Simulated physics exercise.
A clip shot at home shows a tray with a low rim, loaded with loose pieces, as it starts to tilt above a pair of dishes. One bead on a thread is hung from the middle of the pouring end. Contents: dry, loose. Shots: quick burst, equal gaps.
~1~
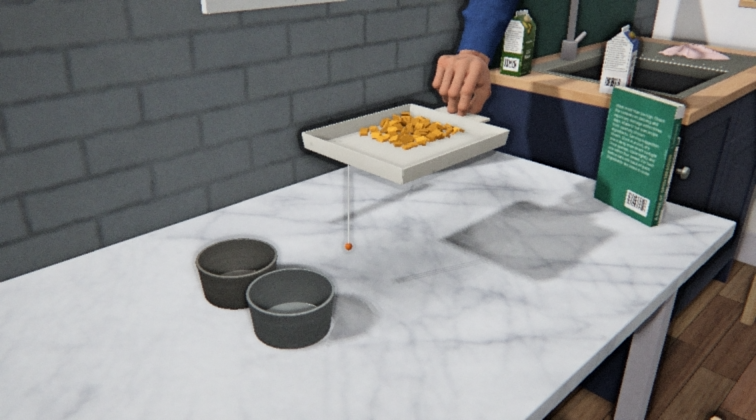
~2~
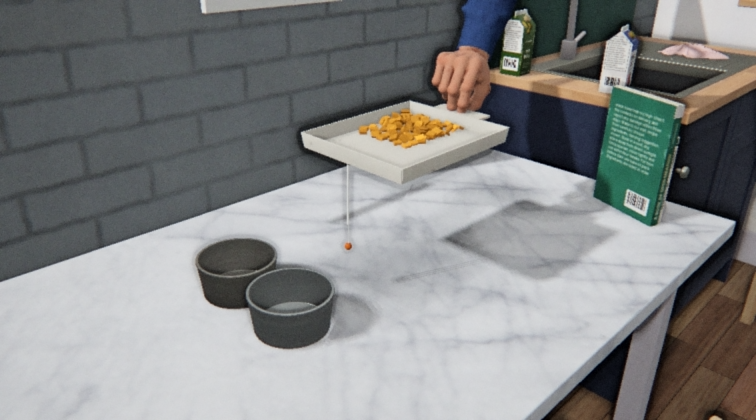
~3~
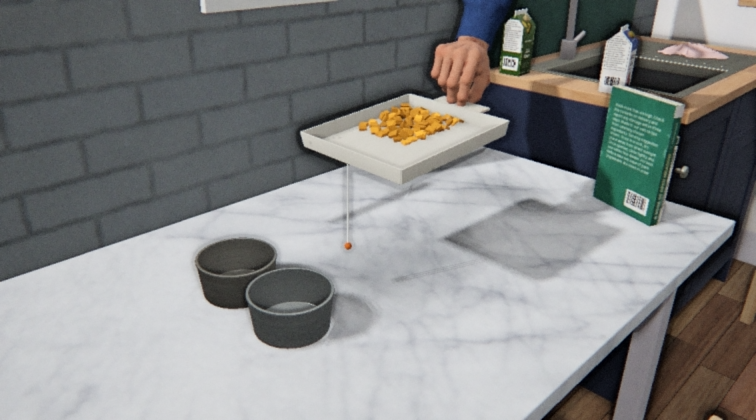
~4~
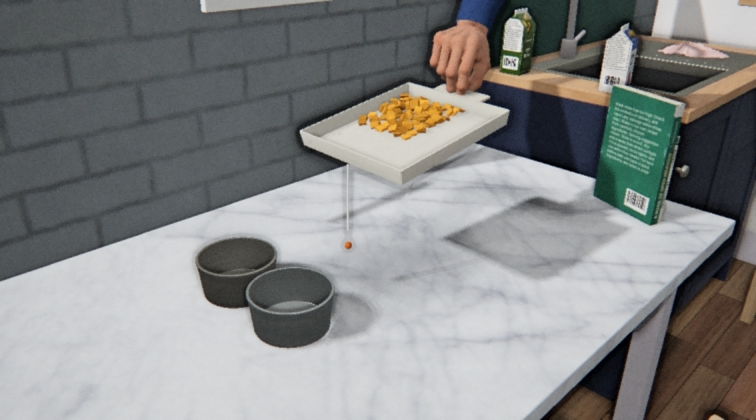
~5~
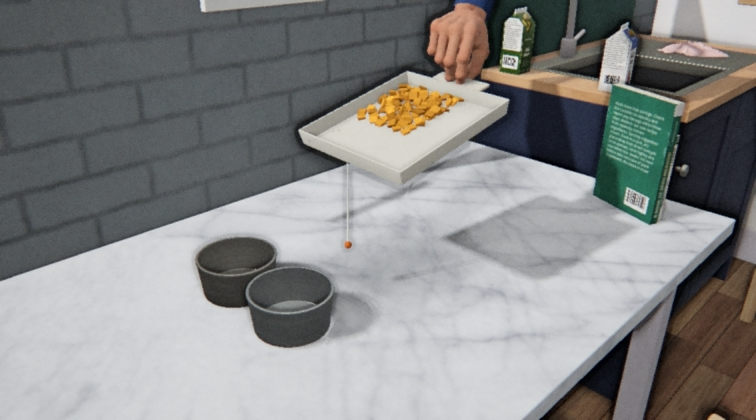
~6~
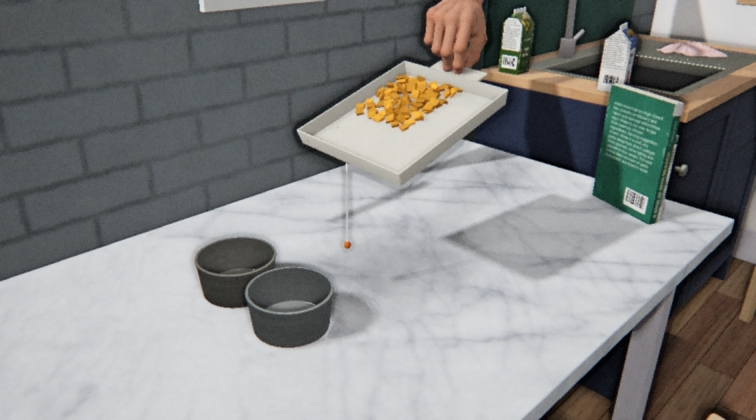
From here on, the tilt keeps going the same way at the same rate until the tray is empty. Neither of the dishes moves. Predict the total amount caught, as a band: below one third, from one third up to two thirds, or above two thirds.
Counting both dishes, they collect short of a third of the pieces.
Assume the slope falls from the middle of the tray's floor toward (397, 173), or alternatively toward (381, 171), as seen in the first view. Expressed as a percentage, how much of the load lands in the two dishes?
Well, 0 percent for one and then 0 percent for the other.
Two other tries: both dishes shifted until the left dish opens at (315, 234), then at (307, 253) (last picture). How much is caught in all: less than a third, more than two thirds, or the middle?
Taking the tries in order: Below one third and over two thirds.
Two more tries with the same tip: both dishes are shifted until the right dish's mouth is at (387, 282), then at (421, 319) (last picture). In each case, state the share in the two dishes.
The first try yields 60% and the second yields 60%.
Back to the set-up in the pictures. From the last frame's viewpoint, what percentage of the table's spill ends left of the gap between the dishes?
It comes to about 0 percent.
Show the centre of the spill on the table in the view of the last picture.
Look around (347, 314) in the last picture.
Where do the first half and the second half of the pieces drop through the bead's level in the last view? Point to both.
I'd put it at roughly (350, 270), and after that at roughly (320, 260).
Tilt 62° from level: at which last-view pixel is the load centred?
Near (353, 153).
Soon after the last picture, tray tipped steeply; nearly all on the tray; a small part in the air.
A little later, tray tipped past a quarter turn; about two thirds on the tray; a stray few in the right dish; about a third outside both; a stray few in the air.
Later still, tray tipped past a quarter turn; a small part in the right dish; a stray few in the left dish; most outside both.
At rest, tray tipped past a quarter turn; a small part in the right dish; a stray few in the left dish; most outside both.
